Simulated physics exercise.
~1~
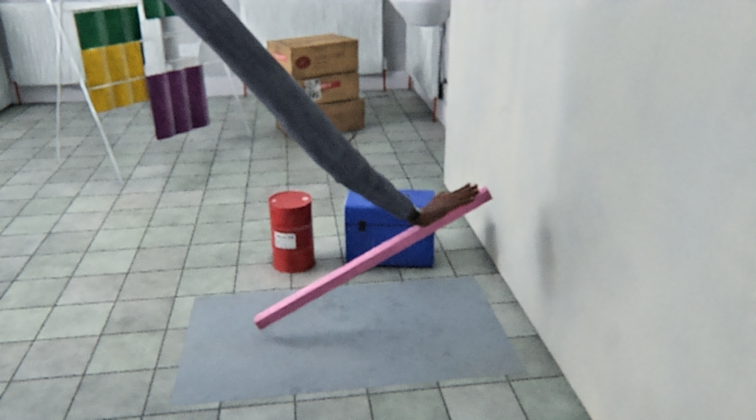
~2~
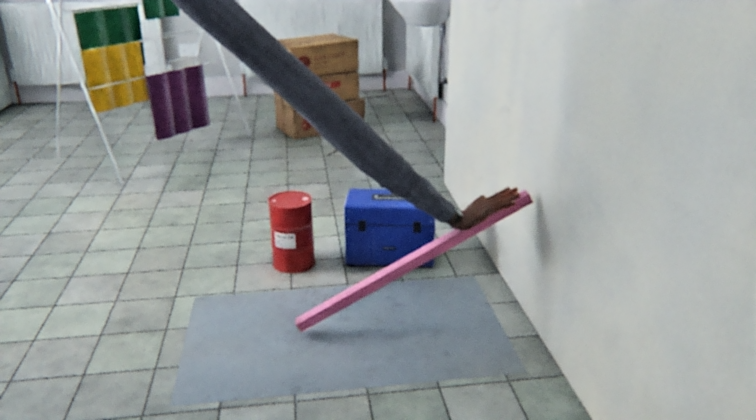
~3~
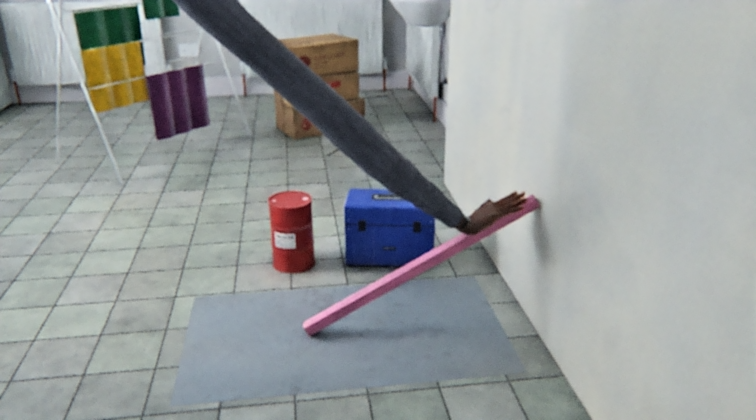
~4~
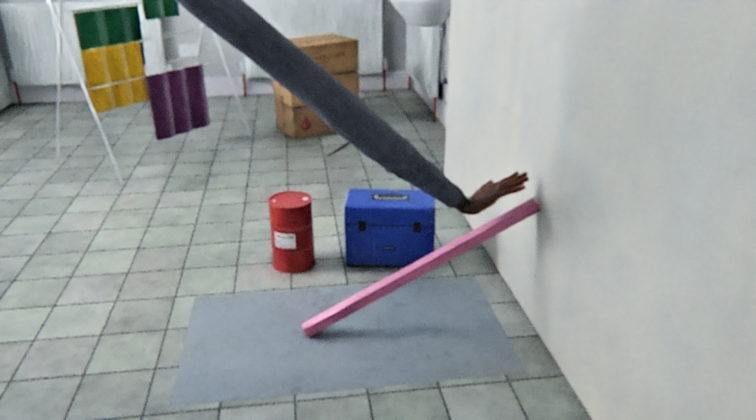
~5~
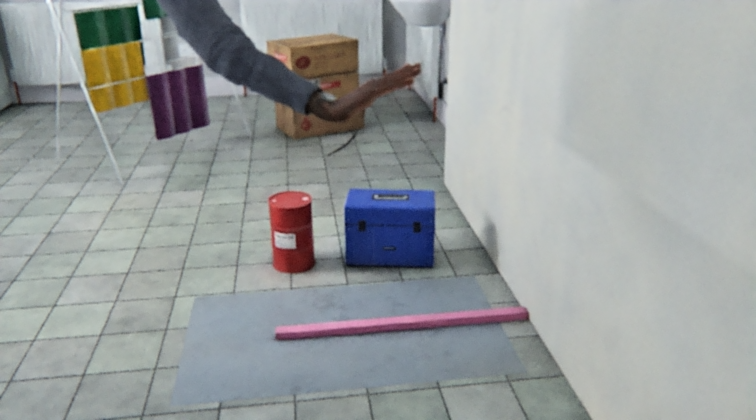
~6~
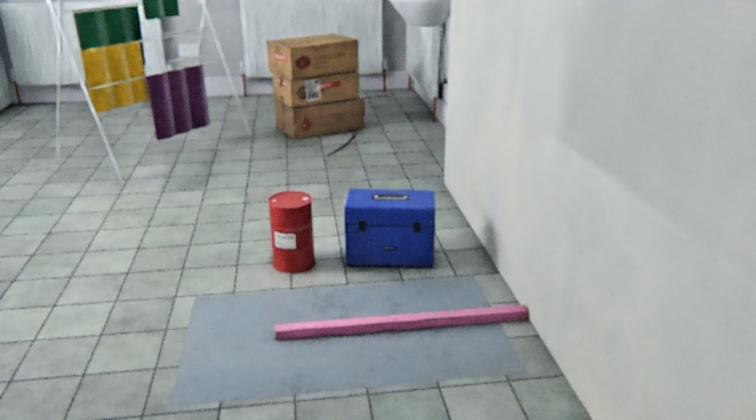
A hand moved a slanted pink pole to the right until its upper end met the bare wall, then let go and drew back, and the pole slid down to lie across the gray mat, while the red canister and blue toolbox stayed put.
